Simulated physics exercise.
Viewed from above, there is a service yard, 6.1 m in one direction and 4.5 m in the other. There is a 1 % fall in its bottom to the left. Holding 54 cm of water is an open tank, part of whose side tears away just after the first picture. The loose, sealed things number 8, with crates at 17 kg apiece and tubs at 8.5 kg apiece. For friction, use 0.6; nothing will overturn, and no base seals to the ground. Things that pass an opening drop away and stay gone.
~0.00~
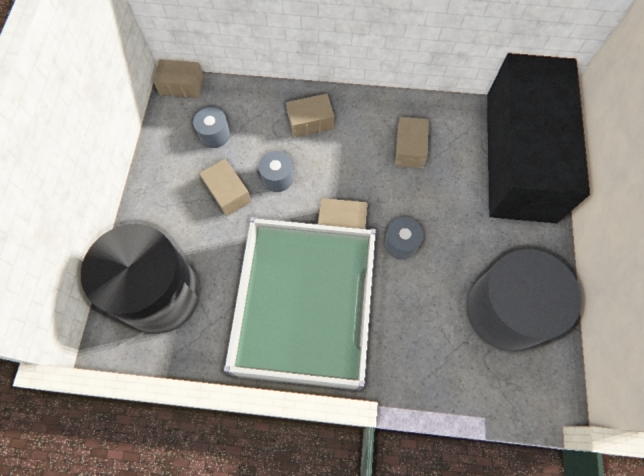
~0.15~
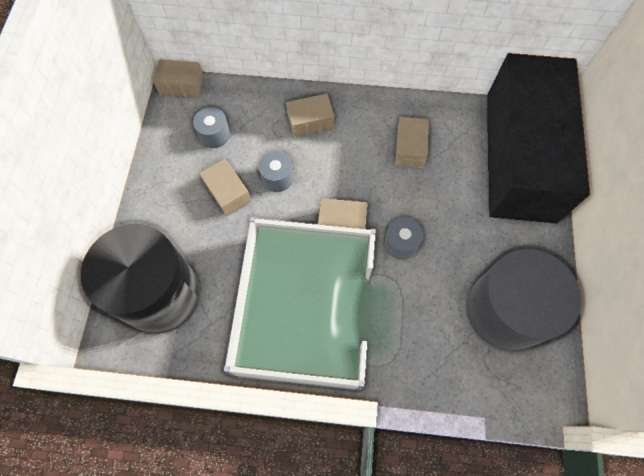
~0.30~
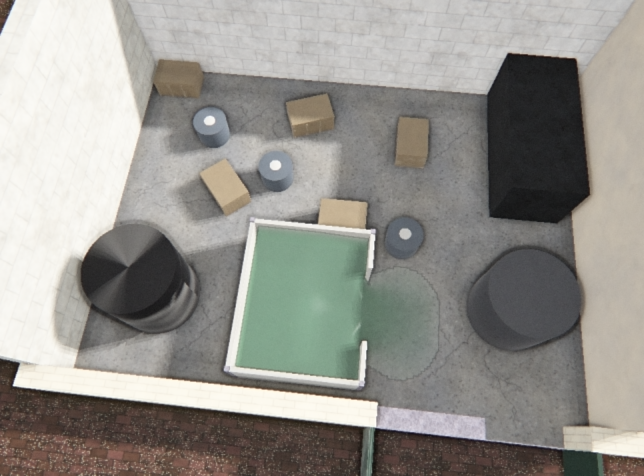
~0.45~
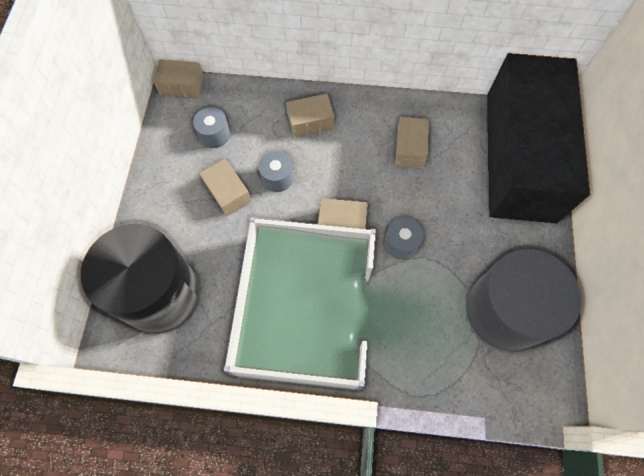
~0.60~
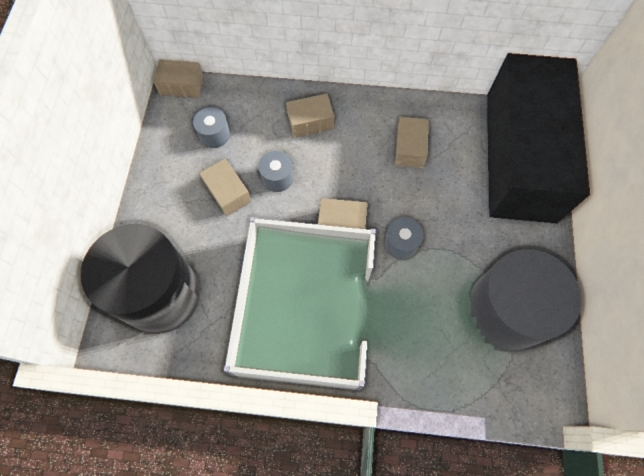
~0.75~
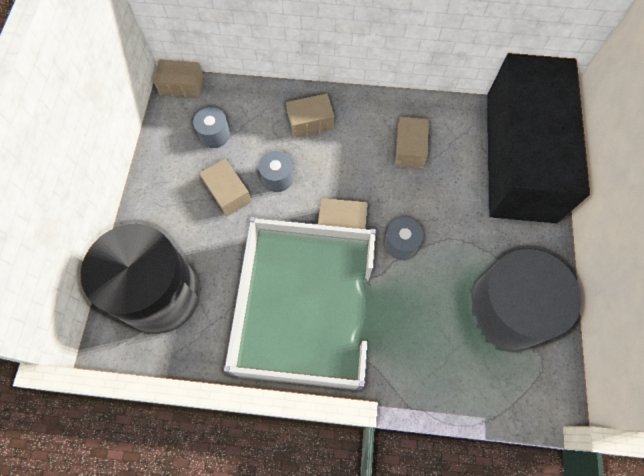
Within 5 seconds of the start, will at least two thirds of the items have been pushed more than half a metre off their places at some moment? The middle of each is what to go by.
No, under a third.
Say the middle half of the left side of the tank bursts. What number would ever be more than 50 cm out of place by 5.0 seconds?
Then it comes to 3.
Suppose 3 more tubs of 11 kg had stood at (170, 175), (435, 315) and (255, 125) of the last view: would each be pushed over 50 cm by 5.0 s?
So it's stays below, then gets above, then stays below.
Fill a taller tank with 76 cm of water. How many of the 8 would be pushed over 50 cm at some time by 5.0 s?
Then 0 of them.
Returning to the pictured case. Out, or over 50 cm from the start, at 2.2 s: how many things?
0 in all.
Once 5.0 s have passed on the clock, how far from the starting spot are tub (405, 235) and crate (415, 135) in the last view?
Going in order, that's 0 cm for one and 0 cm for the other.
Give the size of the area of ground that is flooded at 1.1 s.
I'd put it close to 7.0 m2.
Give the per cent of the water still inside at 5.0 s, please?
Around 72 % of the water.
After 1.1 s 0 of 8 are over 50 cm from their spots; 0 afloat.
After 2.2 s 0 of 8 are over 50 cm from their spots; 0 afloat.
After 3.5 s 0 of 8 are over 50 cm from their spots; 0 afloat.
After 5.0 s 0 of 8 are over 50 cm from their spots, and 0 have been at some point; 0 afloat.
